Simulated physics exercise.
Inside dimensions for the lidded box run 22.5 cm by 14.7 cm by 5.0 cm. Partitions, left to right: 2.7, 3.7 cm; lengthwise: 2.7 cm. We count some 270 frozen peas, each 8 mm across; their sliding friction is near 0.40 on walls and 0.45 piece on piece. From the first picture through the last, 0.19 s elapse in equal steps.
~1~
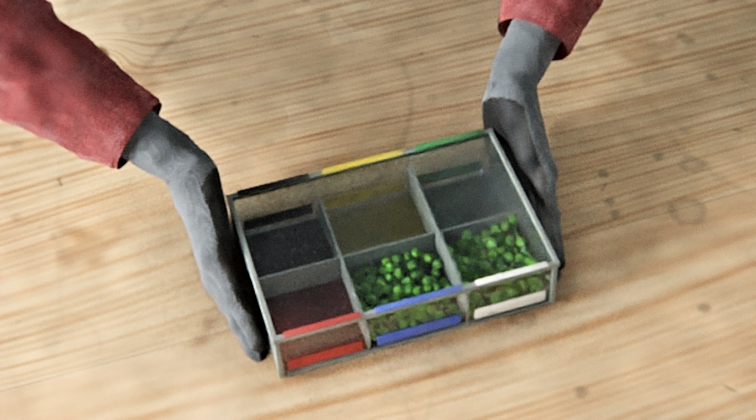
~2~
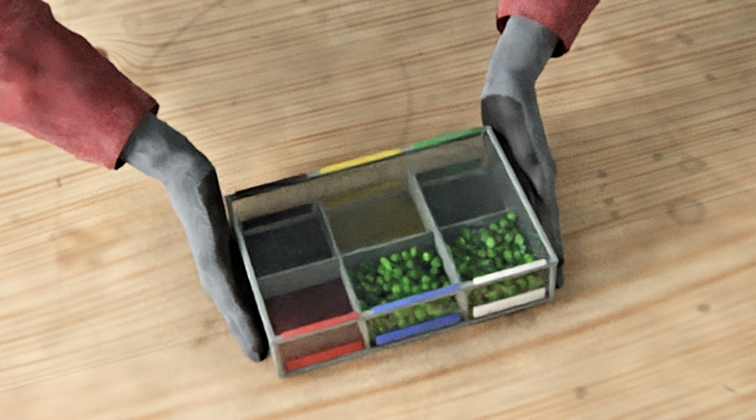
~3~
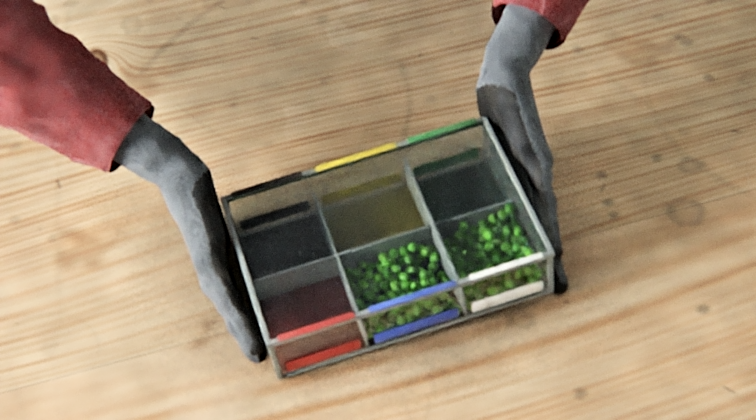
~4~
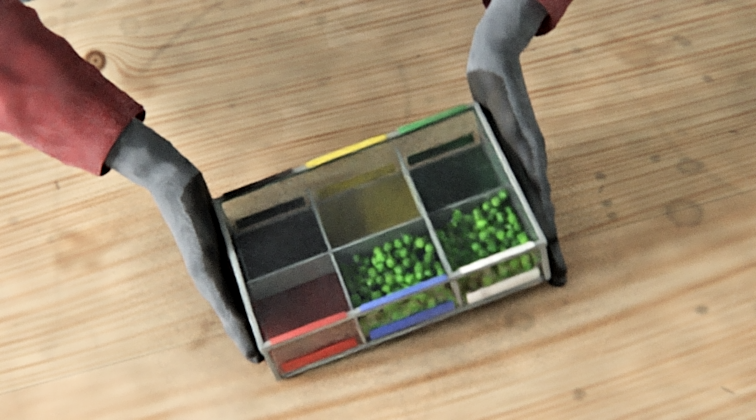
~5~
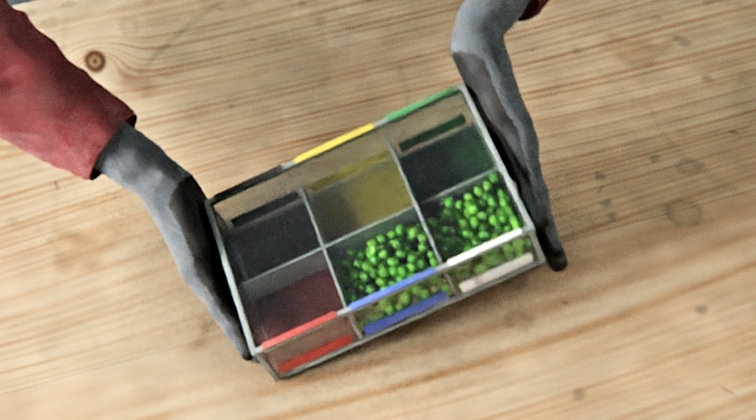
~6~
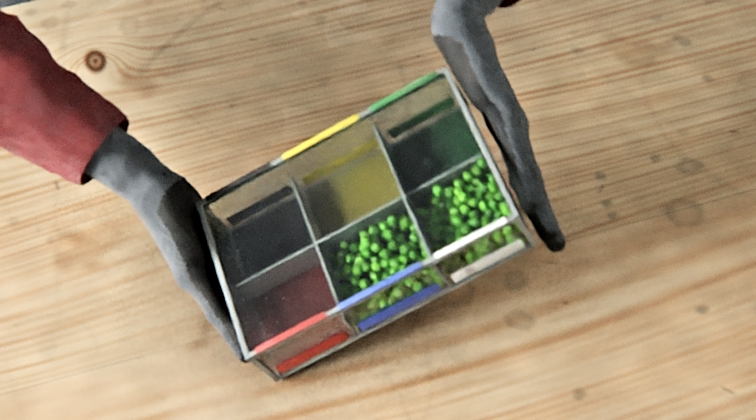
To begin with, two gray-gloved hands hold a clear, six-compartment box nearly level above a wooden surface, with green peas in the blue- and white-marked front sections. The hands then steadily tilt it, raising the right side while the left front corner stays lowest, and the peas remain in their two compartments.
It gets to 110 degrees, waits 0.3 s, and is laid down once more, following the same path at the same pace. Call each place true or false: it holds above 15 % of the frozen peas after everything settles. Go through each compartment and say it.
Red: True, blue: False, green: False, yellow: False, white: True, black: False.
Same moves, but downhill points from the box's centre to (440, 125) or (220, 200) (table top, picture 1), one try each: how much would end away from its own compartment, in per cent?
Around 80 % for the first direction, around 95 % for the second.
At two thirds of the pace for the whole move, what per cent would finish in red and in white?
That way red would end with 50 per cent and white with 40 per cent.
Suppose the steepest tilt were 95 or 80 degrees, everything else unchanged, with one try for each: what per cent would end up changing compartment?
Some 55 and some 30 per cent, respectively.
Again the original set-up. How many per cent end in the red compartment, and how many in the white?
In red it's 55, in white it's 40.
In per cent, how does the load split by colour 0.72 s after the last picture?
It splits as red 45, blue 10, green 0, yellow 0, white 45 and black 5 percent.
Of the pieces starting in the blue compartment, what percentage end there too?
Share retained: Some 0 per cent.
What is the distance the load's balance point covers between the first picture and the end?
I'd put it at close to 6.5 cm.
Then, 0.72 s after the last picture, tilt 110 degrees; red 45 %, blue 10 %, white 45 %, black 5 %.
Then, 1.21 s after the last picture, tilt 59 degrees; red 55 %, blue 5 %, white 40 %, black 5 %.
Then, 1.76 s after the last picture, tilt 0 degrees; red 55 %, blue 5 %, white 40 %, black 5 %.
In the end, red 55 %, blue 5 %, green 0 %, yellow 0 %, white 40 %, black 5 %.
